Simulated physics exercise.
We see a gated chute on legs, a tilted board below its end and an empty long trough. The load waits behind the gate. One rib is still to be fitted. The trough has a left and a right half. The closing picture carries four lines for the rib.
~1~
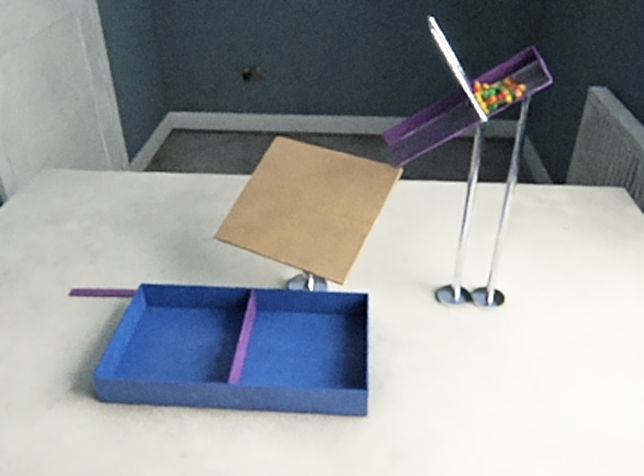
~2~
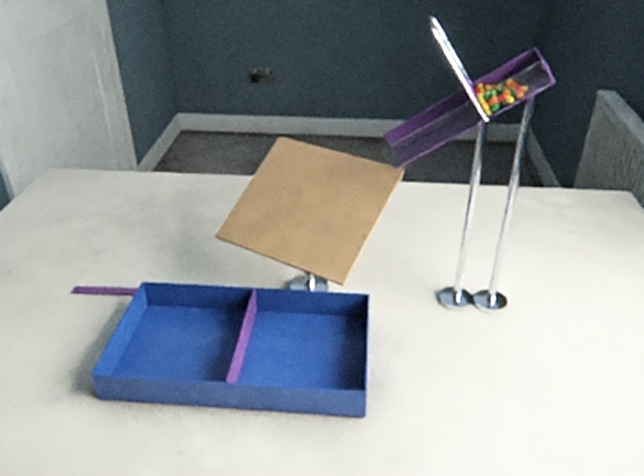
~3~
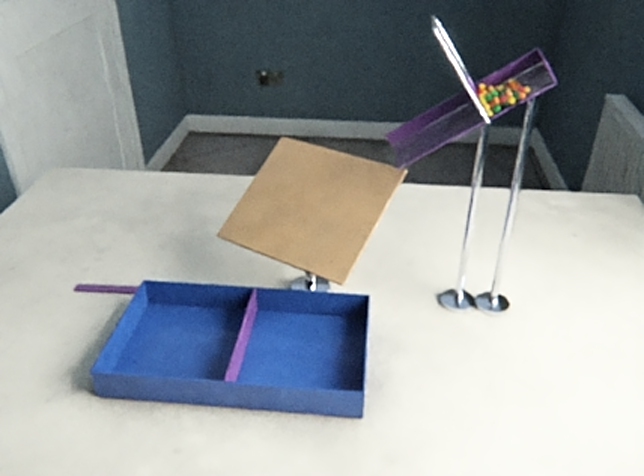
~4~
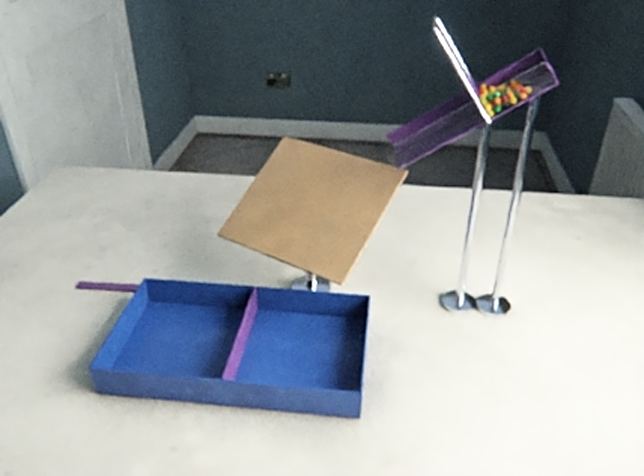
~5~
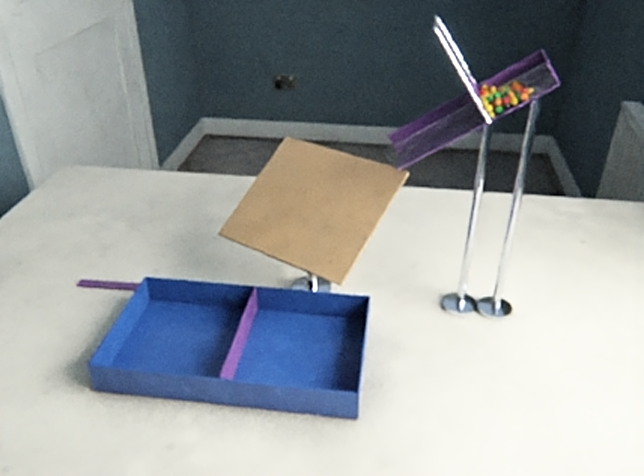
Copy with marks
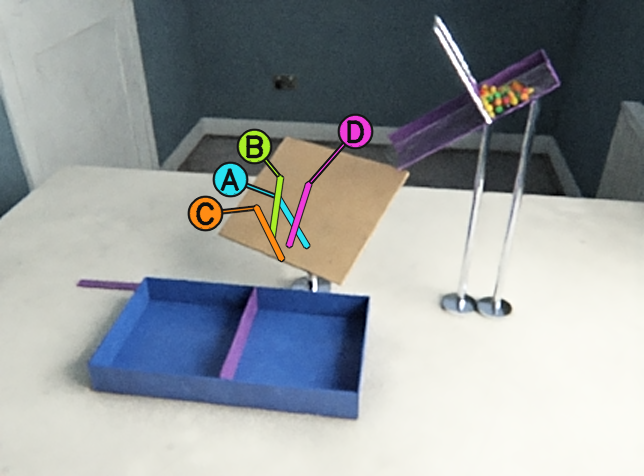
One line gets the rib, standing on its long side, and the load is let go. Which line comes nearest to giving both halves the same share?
I would pick line B.
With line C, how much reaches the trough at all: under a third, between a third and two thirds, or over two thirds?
Line C gives over two thirds.
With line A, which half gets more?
More lands on the right.
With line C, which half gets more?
Right.
On the marked copy, line A from (277, 197) to (306, 245); line B from (280, 178) to (272, 236); line C from (256, 207) to (281, 258); line D from (308, 184) to (289, 244).
Choosing A, of what is caught, a small part in the left half, nearly all in the right.
Choosing B, of what is caught, about half in the left half, about half in the right.
Choosing C, of what is caught, a stray few in the left half, nearly all in the right.
Choosing D, of what is caught, a small part in the left half, nearly all in the right.
